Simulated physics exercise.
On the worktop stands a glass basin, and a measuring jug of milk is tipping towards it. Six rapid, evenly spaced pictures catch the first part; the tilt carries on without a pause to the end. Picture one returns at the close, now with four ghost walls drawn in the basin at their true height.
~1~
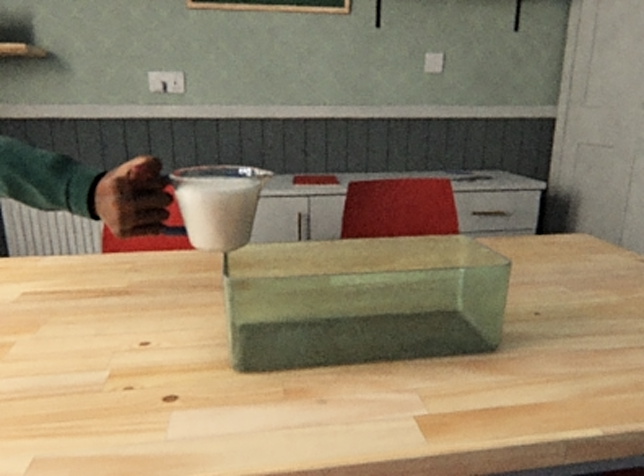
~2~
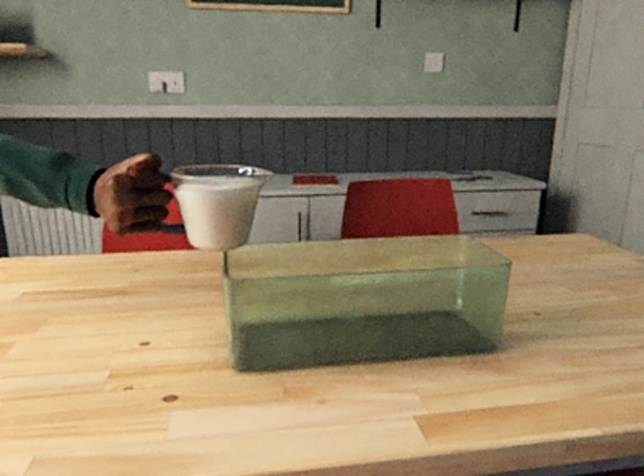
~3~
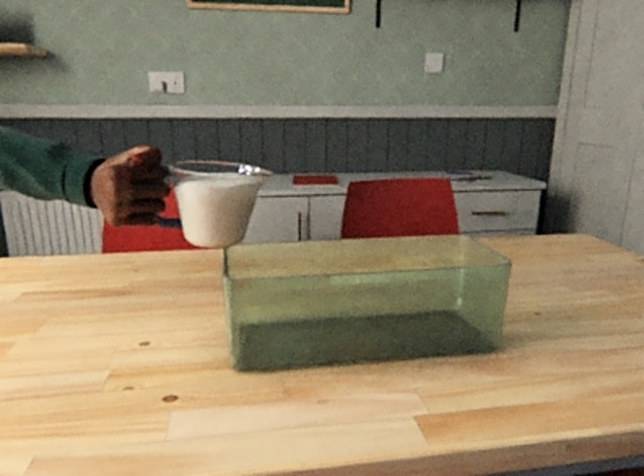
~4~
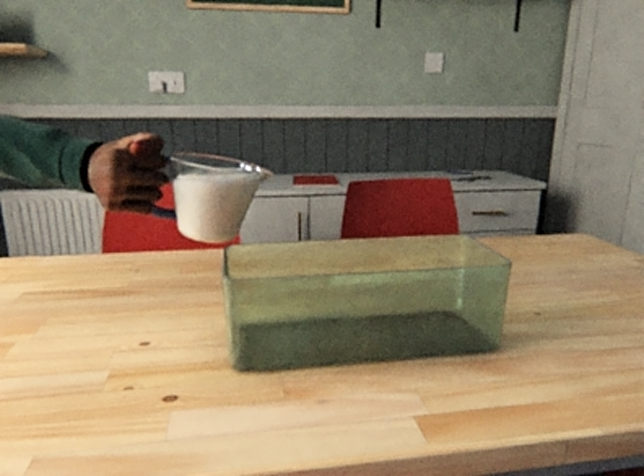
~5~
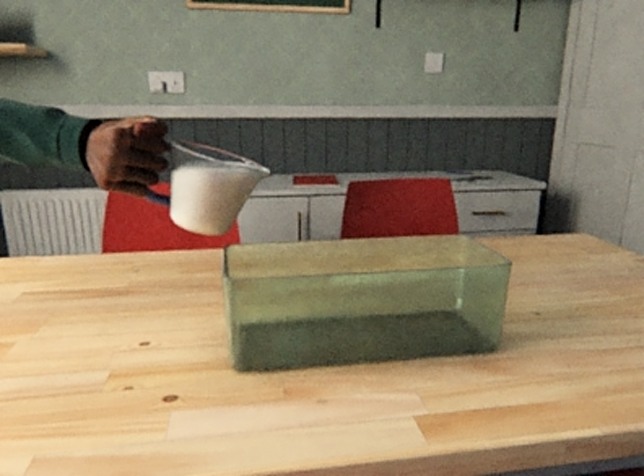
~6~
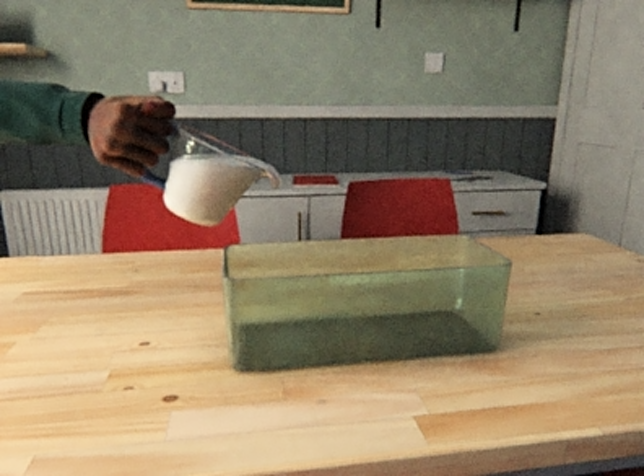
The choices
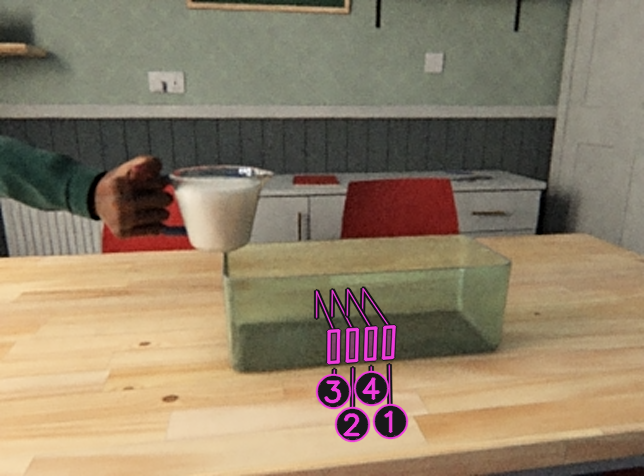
A hand tilts a glass jug of milk rightward until milk reaches over its lip.
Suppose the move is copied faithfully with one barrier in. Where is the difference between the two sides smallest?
Best: 2.
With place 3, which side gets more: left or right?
The right side.
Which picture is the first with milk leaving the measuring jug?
Picture 6.
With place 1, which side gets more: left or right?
More ends on the left.
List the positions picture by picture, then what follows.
Upright, lip at (273, 174); basin from (230, 369) to (497, 347); nothing has left yet, in the first picture.
Upright, lip at (273, 174); nothing has left yet, in the second picture.
Tipped about 5°, lip at (273, 174); nothing has left yet, in the third picture.
Tipped about 10°, lip at (273, 174); nothing has left yet, in the fourth picture.
Tipped about 18°, lip at (272, 174); nothing has left yet, in the fifth picture.
Tipped about 27°, lip at (272, 174); milk is over the lip, down to (275, 185), in the sixth picture.
On the marked copy, 1 at (389, 365); 2 at (352, 368); 3 at (334, 369); 4 at (371, 366).
With 1, about 91 % ends left of the wall and 6 % right of it.
With 2, about 50 % ends left of the wall and 48 % right of it.
With 3, about 10 % ends left of the wall and 90 % right of it.
With 4, about 95 % ends left of the wall and 3 % right of it.
